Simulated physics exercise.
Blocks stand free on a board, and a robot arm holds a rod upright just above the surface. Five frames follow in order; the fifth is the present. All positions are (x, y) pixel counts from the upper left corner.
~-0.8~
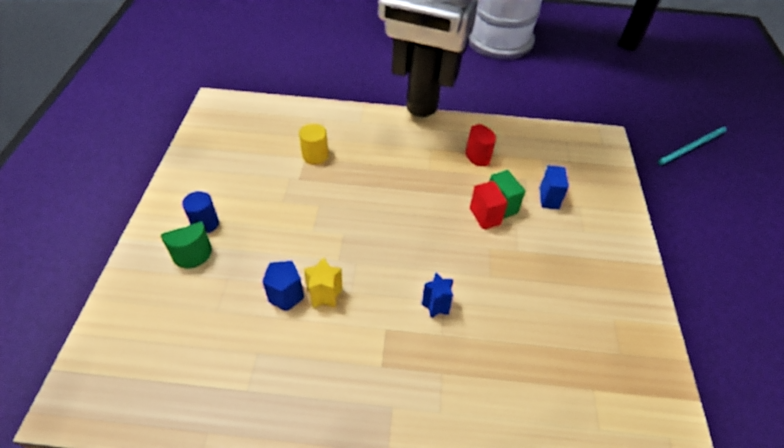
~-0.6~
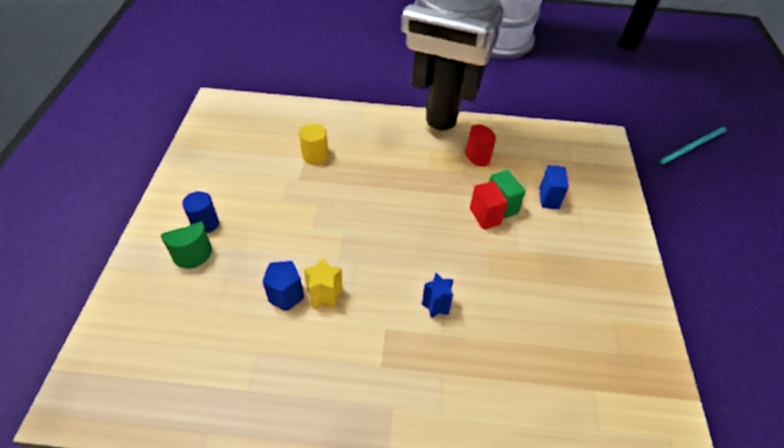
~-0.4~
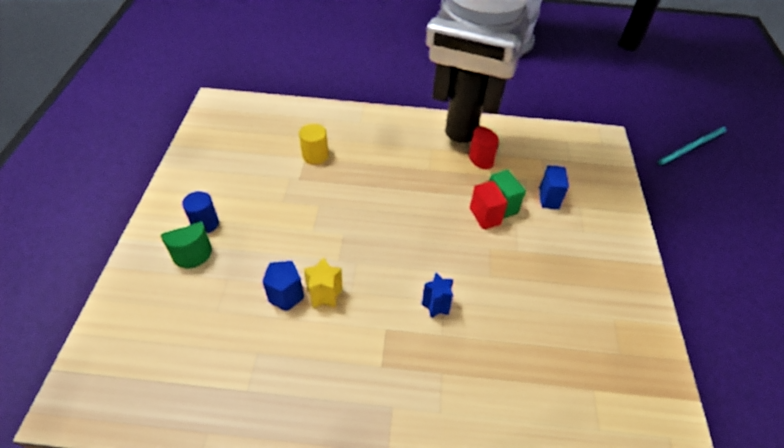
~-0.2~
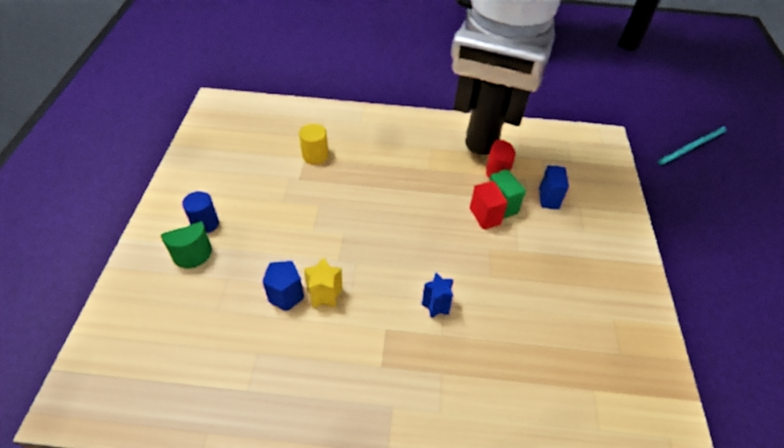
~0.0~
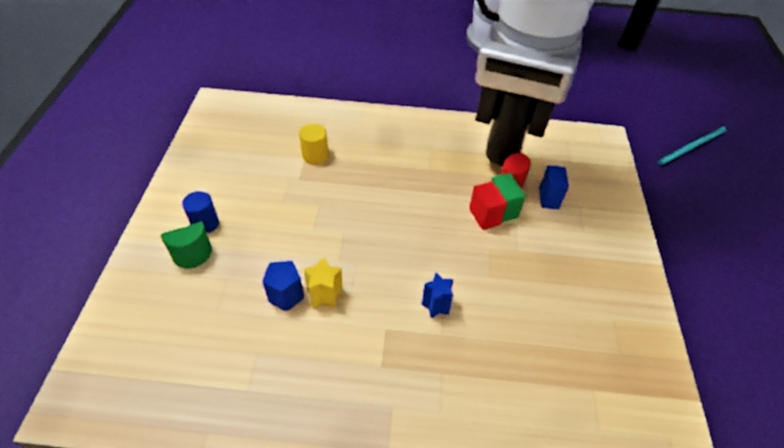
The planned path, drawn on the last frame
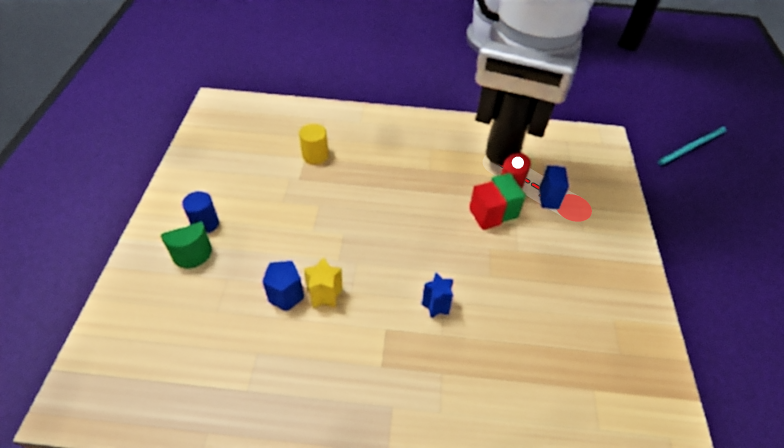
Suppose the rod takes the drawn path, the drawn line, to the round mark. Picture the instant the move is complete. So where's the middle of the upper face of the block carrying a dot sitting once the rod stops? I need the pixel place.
Final place: (538, 186).
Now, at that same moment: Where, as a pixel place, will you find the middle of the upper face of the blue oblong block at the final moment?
It comes to (595, 207).
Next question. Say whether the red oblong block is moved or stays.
That block stays in place.
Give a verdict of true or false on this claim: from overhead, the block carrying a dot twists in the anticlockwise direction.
It is false.
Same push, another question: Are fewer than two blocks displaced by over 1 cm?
That would be a no.
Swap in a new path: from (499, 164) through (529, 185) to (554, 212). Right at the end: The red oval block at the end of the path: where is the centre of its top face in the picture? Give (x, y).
The middle of its upper face will lie at (541, 204).
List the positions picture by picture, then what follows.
Lower end of the rod at (422, 108), tops of blocks, red oblong block at (491, 193), green oblong block at (508, 182), red oval block at (483, 133), blue oblong block at (558, 176), in the first frame.
Rod at (441, 121), blocks as before, in the second frame.
Rod at (461, 133), red oval block at (487, 136), in the third frame.
Rod at (481, 144), red oval block at (504, 150), in the fourth frame.
Rod at (502, 155), red oblong block at (491, 194), green oblong block at (509, 186), red oval block at (518, 163), blue oblong block at (558, 176), in the fifth frame.
The drawn path runs straight from (499, 164) to (574, 208); the dot is on the red oval block.
The first path, step by step. One third of the way, rod at (526, 170); green oblong block at (509, 189); red oval block at (531, 178), turned 65° clockwise.
Two thirds of the way, rod at (552, 185); green oblong block at (509, 189); red oval block at (538, 186), turned 110° clockwise; blue oblong block at (576, 190), turned 50° clockwise.
At the end, rod at (578, 199); red oblong block not moved; green oblong block at (509, 189); red oval block at (538, 186), turned 110° clockwise; blue oblong block at (595, 207), turned 85° clockwise.
